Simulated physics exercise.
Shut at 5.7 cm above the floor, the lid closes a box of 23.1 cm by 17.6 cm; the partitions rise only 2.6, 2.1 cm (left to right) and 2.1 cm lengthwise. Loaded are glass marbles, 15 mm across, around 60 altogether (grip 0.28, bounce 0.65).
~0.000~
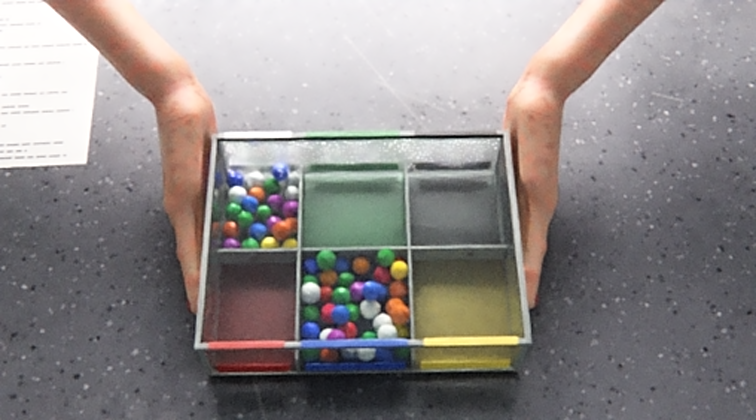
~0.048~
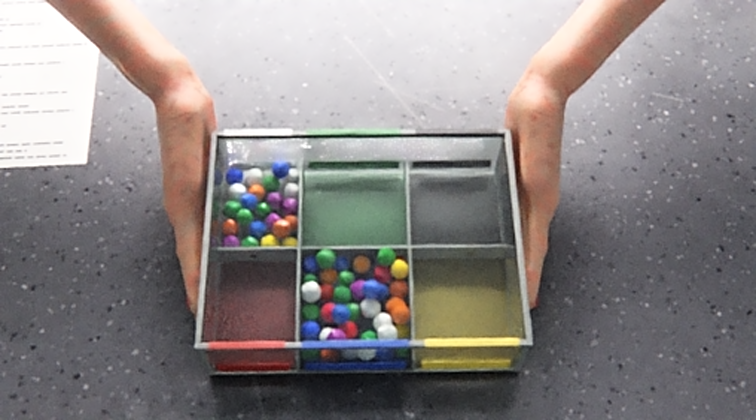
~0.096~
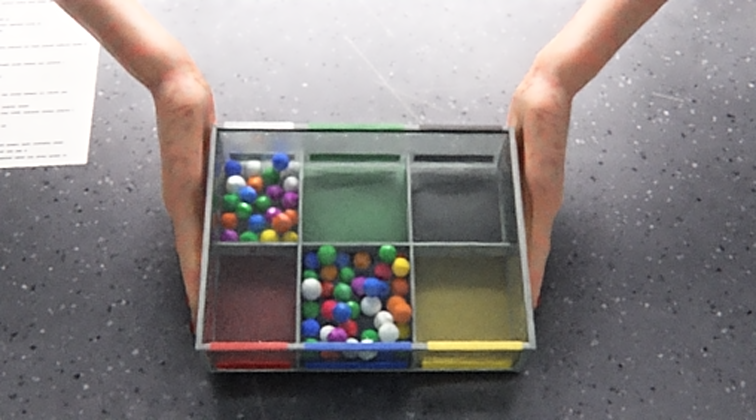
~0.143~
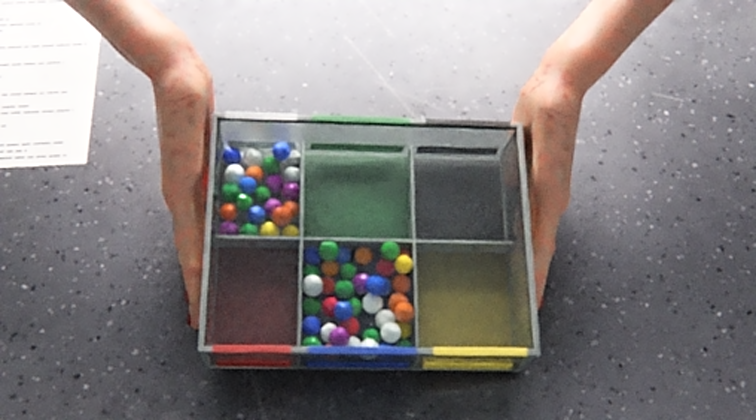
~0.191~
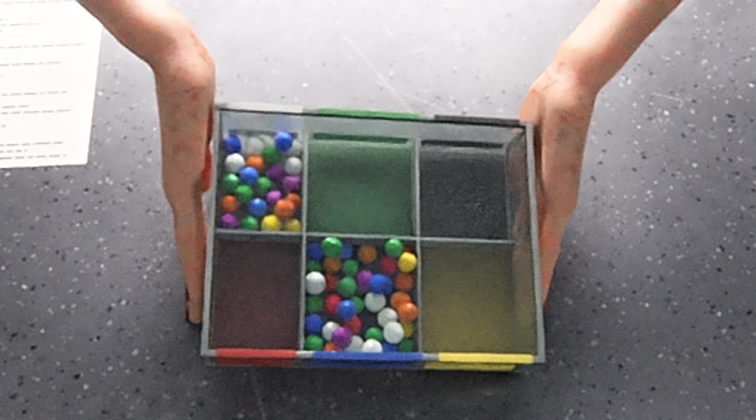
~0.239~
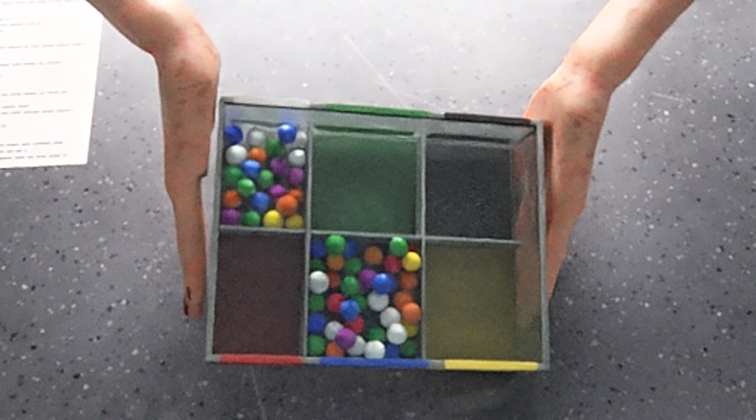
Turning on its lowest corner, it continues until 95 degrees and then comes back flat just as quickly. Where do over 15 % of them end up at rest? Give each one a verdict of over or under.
My prediction: Red compartment: Stays behind the line; blue compartment: Crosses the line; green compartment: Stays behind the line; yellow compartment: Crosses the line; white compartment: Stays behind the line; black compartment: Stays behind the line.
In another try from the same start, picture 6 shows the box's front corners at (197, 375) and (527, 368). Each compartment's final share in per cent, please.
Each compartment ends with this per cent: Red 35, blue 50, green 0, yellow 10, white 5 and black 0.
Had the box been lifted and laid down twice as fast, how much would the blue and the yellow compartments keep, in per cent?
In that case blue would keep 35 % and yellow would keep 55 %.
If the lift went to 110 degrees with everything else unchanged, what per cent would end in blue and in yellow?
Blue 40, yellow 55.
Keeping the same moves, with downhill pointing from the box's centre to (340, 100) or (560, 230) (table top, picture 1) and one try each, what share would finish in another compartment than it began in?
About 65 and 95 per cent.
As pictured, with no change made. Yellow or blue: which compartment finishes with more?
Answer: Yellow.
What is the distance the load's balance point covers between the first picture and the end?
Roughly 8.0 cm.
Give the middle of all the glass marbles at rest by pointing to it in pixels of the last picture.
I'd say roughly (426, 318).
After 0.99 s, tilt 94 degrees; red 5 %, blue 55 %, yellow 20 %, white 25 %.
After 1.49 s, tilt 40 degrees; red 5 %, blue 40 %, yellow 55 %.
Then, at 2.05 s, tilt 0 degrees; red 5 %, blue 35 %, yellow 60 %.
At rest (3.1 s), red 5 %, blue 35 %, green 0 %, yellow 60 %, white 0 %, black 0 %.
